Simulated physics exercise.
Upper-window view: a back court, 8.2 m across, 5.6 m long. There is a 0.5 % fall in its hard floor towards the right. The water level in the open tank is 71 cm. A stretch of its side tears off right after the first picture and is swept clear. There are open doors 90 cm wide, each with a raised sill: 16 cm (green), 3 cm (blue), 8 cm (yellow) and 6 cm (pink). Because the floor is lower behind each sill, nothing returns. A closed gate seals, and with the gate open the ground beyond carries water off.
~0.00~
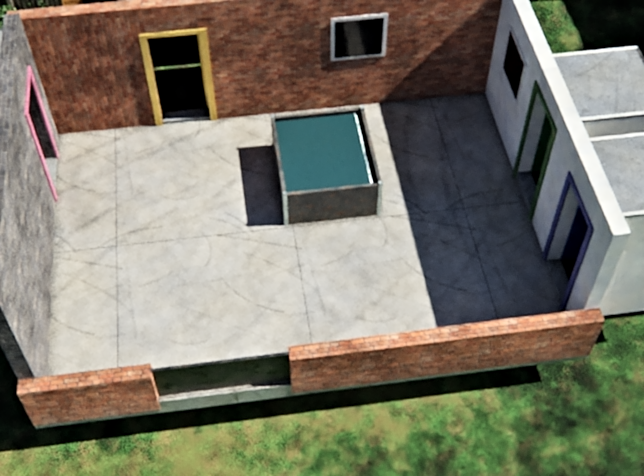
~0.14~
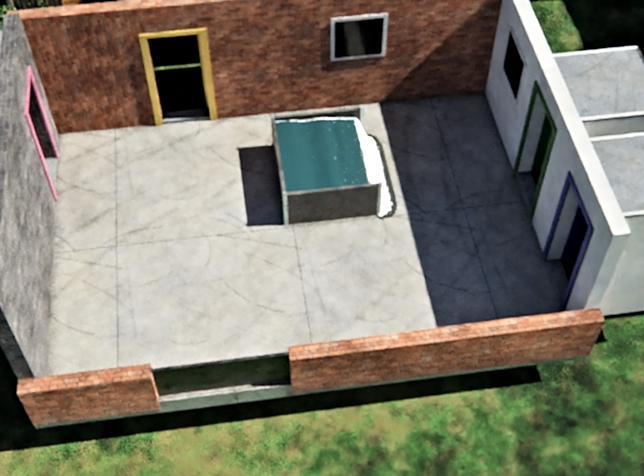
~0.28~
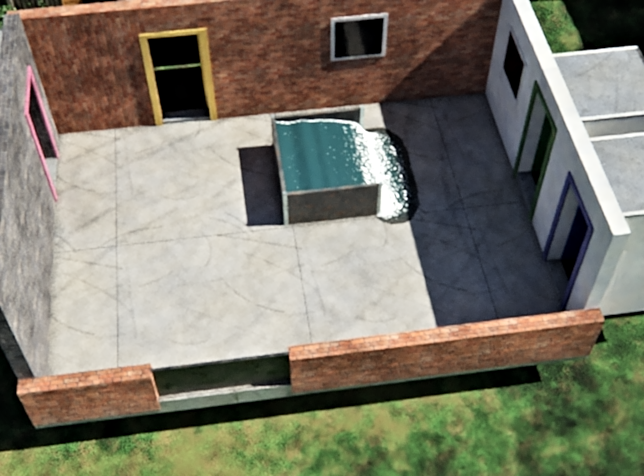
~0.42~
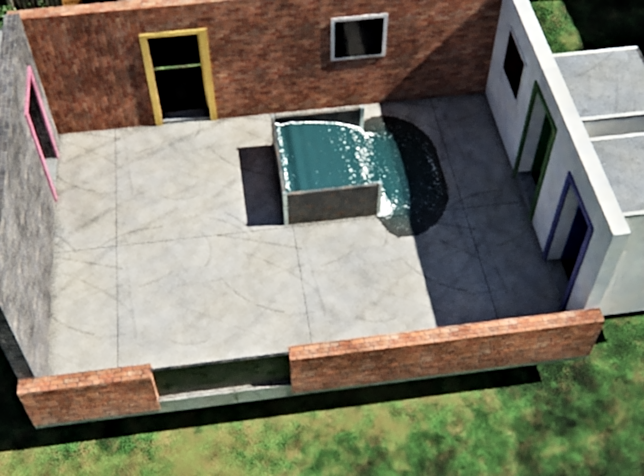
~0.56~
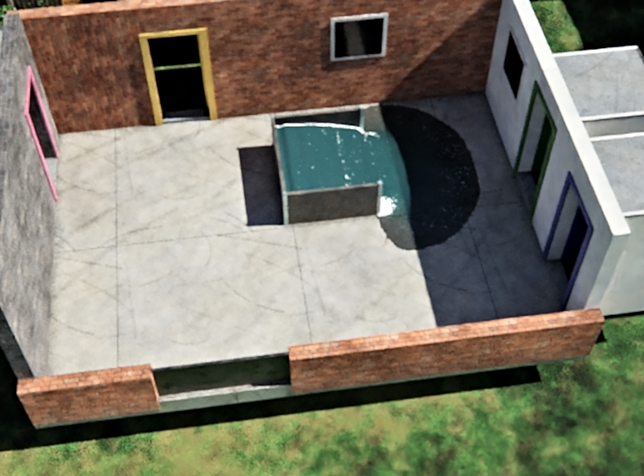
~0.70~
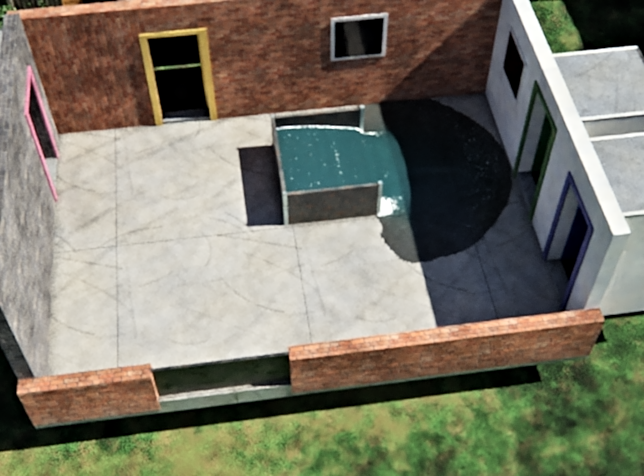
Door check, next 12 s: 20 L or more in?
Outcome: At the green door the water let in will surpass the limit, at the blue door the water let in will surpass the limit, at the yellow door the water let in will remain short of the limit, at the pink door the water let in will remain short of the limit.
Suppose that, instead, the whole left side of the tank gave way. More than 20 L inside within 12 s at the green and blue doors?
The green door comes out less than that and the blue door more than that.
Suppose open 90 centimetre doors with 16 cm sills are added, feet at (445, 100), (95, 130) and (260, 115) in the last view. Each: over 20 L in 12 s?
The first one exceeds it, the second one doesn't reach it, and the third one doesn't reach it.
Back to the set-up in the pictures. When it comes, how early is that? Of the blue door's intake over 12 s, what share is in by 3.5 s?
About 20 per cent.
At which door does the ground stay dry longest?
The pink door.
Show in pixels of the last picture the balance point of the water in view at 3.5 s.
It lies at roughly (441, 188) in pixels.
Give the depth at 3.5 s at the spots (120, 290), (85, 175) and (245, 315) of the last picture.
Roughly 0, 0, 0 cm.
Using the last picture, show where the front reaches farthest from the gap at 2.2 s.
About (571, 336) in the last view.
After 1.4 s water covers 25 % of the floor and is deepest (44 cm) near (486, 99); green door 32 cm at the sill, 27 L in, blue door not reached, yellow door not reached, pink door not reached.
After 2.2 s water covers 25 % of the floor and is deepest (39 cm) near (486, 99); green door 28 cm at the sill, 86 L in, blue door 11 cm at the sill, 7 L in, yellow door not reached, pink door not reached.
After 3.5 s water covers 35 % of the floor and is deepest (22 cm) near (571, 336); green door 17 cm at the sill, 115 L in, blue door 7 cm at the sill, 30 L in, yellow door not reached, pink door not reached.
After 7.0 s water covers 75 % of the floor and is deepest (10 cm) near (560, 338); green door 6 cm at the sill, 117 L in, blue door 10 cm at the sill, 101 L in, yellow door 4 cm at the sill, 0 L in, pink door 7 cm at the sill, 1 L in.
After 12.0 s water covers 100 % of the floor and is deepest (6 cm) near (196, 268); green door 6 cm at the sill, 117 L in, blue door 5 cm at the sill, 160 L in, yellow door 2 cm at the sill, 0 L in, pink door 3 cm at the sill, 2 L in.
